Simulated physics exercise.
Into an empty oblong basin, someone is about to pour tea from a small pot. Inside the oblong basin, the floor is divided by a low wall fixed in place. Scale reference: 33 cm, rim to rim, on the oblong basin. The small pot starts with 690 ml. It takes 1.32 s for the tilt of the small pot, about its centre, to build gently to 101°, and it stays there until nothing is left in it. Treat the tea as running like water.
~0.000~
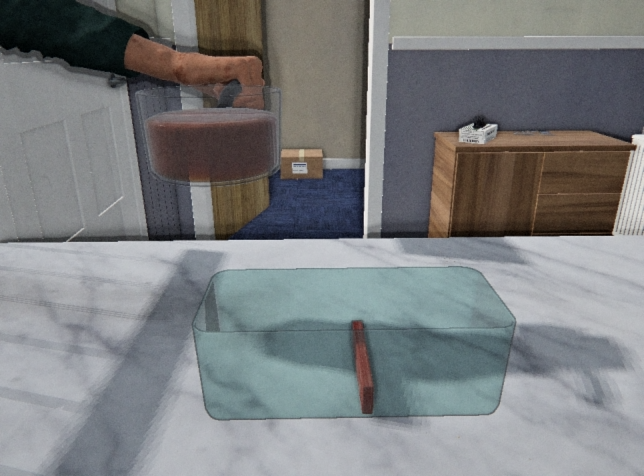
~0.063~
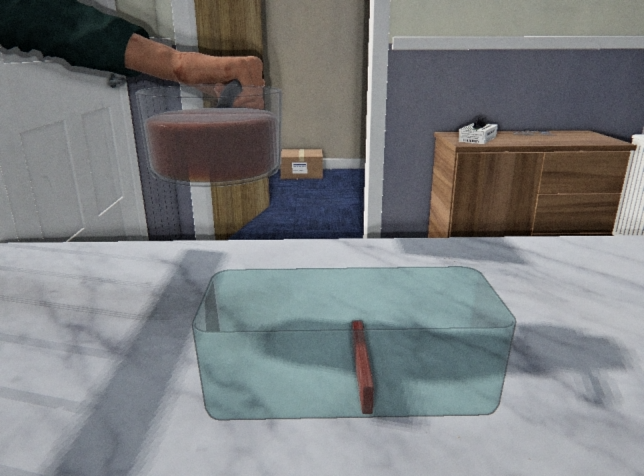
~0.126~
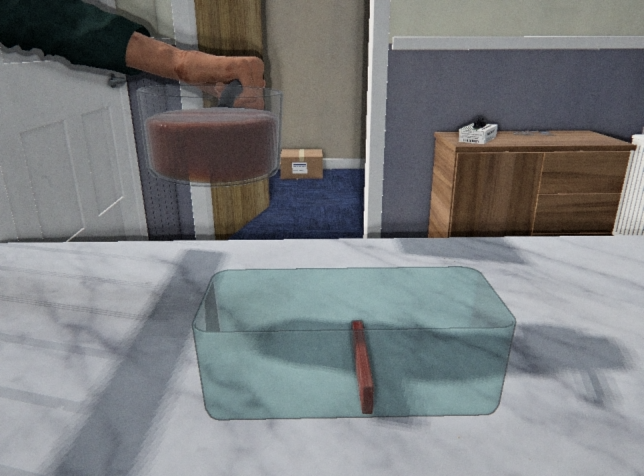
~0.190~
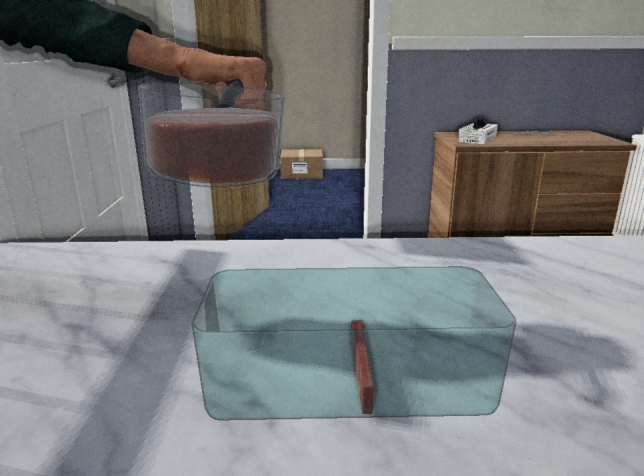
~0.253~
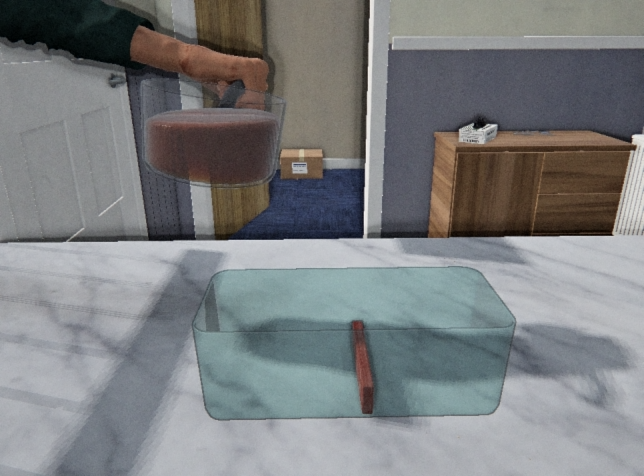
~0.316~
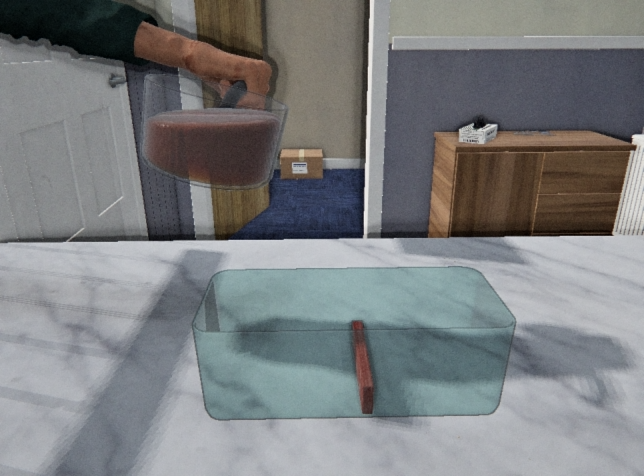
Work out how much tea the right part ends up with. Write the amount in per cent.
I would put it at 41 per cent.
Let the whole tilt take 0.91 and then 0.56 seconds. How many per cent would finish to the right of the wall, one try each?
35 then 20 %.
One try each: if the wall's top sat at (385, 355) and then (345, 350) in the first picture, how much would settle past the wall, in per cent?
5 per cent first, 60 per cent second.
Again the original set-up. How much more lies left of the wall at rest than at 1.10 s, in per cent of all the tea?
I'd put it near 30 percent.
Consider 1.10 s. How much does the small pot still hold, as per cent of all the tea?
About 16 per cent.
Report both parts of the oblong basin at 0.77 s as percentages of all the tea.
Left roughly 4, right roughly 0.
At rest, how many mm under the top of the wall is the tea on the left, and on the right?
Left about 20 mm, right about 22 mm.
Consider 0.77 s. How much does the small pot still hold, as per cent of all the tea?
Close to 68 in a hundred.
By 0.77 s the tilt is 63° and 68 per cent is still to pour, 4 is left of the wall and 0 right of it.
By 1.10 s the tilt is 94° and 16 per cent is still to pour, 26 is left of the wall and 40 right of it.
By 1.44 s the tilt is 101° and 1 per cent is still to pour, 54 is left of the wall and 40 right of it.
By 1.82 s the tilt is 101° and 0 per cent is still to pour, 57 is left of the wall and 41 right of it.
At rest 57 per cent lies left of the wall, 41 right of it and 2 outside.
